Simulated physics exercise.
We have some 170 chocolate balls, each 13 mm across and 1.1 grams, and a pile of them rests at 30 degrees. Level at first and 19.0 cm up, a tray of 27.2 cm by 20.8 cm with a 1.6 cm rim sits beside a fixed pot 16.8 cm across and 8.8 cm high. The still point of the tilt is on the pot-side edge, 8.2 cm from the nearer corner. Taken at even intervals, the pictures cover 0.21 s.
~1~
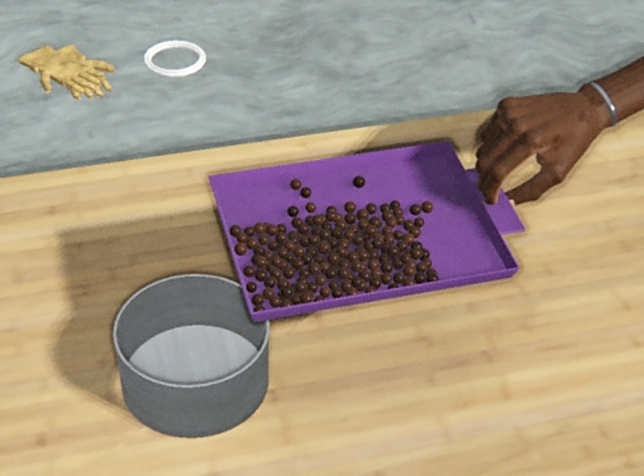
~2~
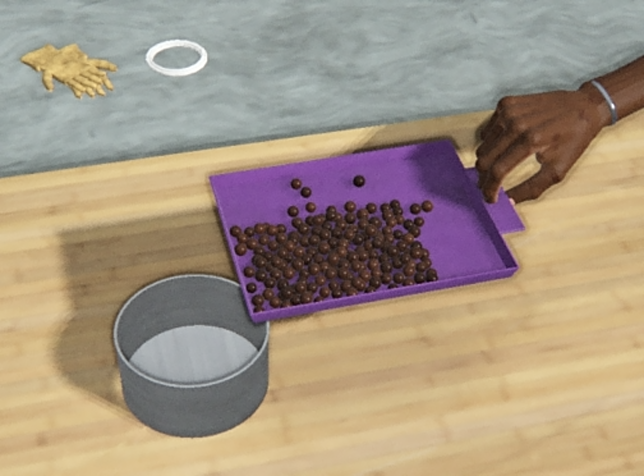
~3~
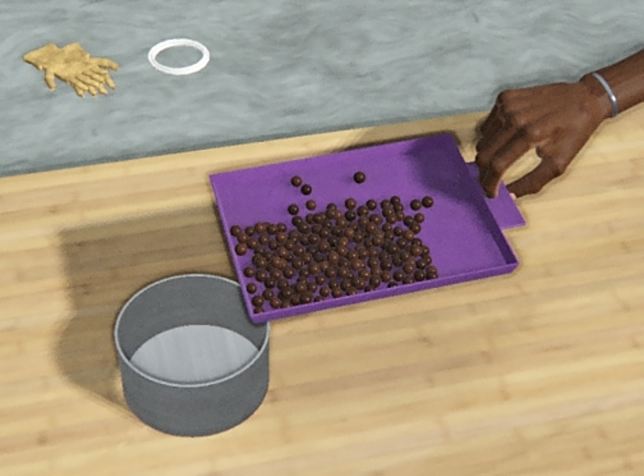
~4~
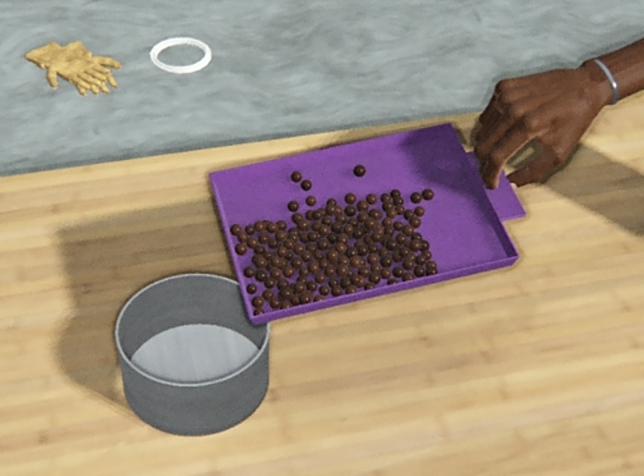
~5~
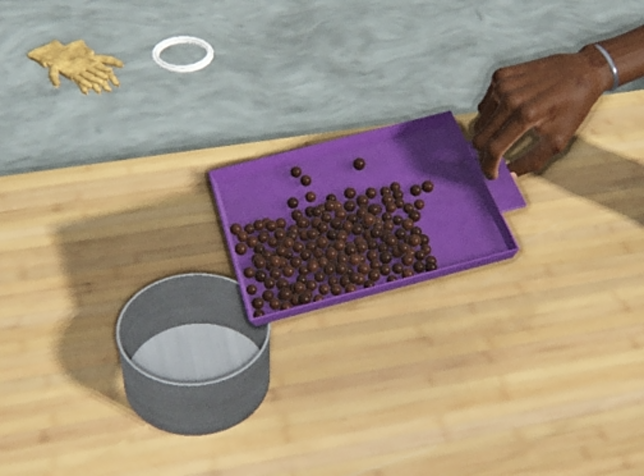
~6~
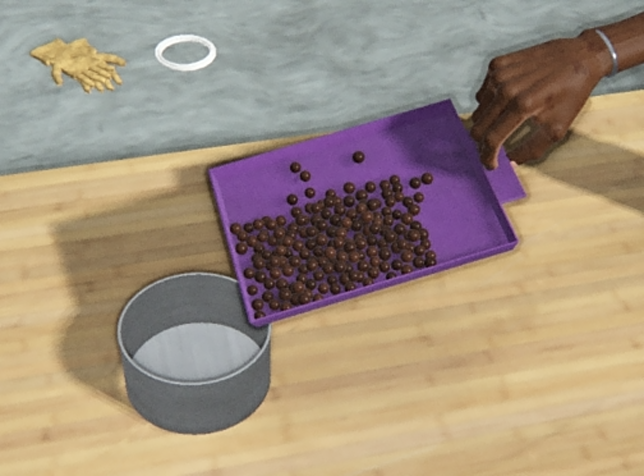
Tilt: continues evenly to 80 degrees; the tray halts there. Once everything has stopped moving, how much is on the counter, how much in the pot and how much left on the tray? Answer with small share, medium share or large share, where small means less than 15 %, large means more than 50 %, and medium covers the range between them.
Counter - large share; pot - medium share; tray - small share.
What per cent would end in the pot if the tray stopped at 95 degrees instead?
That comes out at some 30 per cent.
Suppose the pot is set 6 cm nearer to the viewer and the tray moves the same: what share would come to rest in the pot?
I'd put it at around 90 per cent.
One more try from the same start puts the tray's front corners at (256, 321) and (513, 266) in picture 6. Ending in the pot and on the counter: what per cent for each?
Final per cent - pot 0, counter 100.
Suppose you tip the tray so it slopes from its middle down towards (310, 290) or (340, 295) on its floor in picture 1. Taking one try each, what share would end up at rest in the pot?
About 10 and 5 per cent.
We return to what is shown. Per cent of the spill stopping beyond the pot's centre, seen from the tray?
Around 50 in a hundred.
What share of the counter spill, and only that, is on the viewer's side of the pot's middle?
Roughly 100 percent of the spill.
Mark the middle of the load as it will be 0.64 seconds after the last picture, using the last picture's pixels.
Approximately (268, 265) in the final picture.
Then, 0.38 s after the last picture, tilt 45 degrees; the tray holds 100 %, the pot 0 %.
Then, 0.64 s after the last picture, tilt 67 degrees; the tray holds 85 %, the pot 0 %.
Then, 1.00 s after the last picture, tilt 80 degrees; the tray holds 15 %, the pot 20 %.
In the end, counter 70 %, pot 30 %, tray 0 %.
